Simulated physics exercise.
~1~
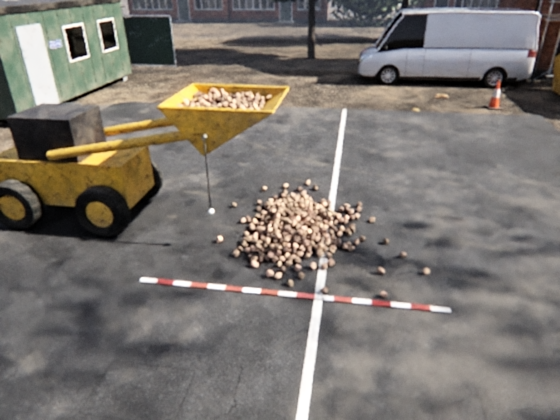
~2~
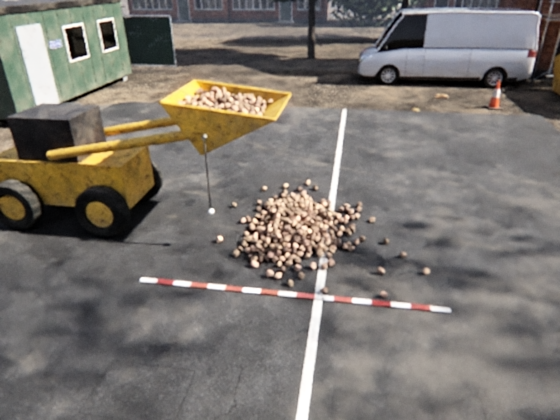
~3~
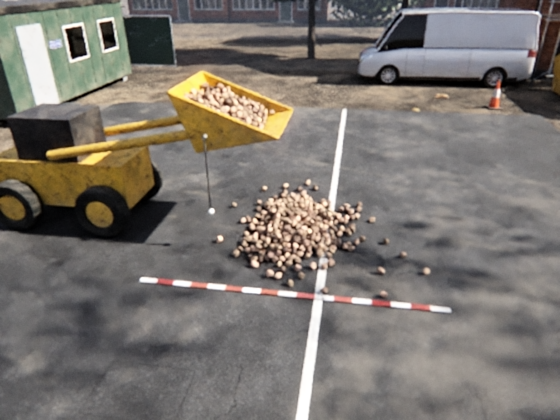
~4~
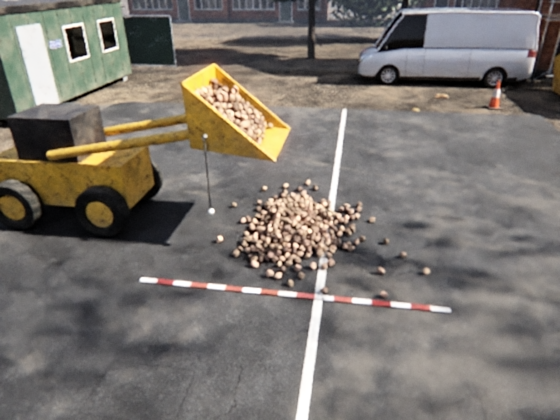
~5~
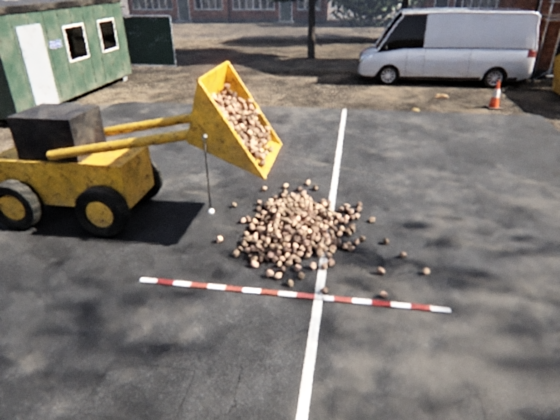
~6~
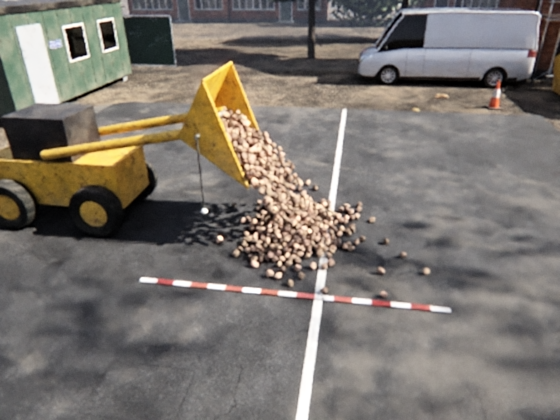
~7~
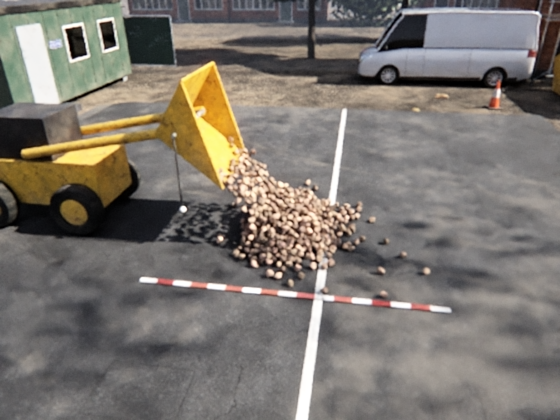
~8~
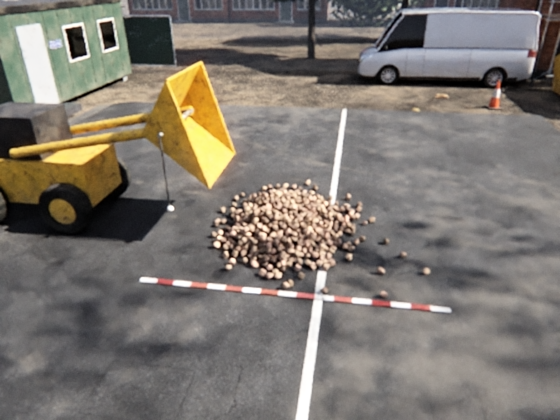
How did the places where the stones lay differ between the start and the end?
At the start, some of the stones were up in the yellow bucket and the rest lay on the ground by the white line. By the end they were all on the ground, in one bigger heap with a few scattered around it.
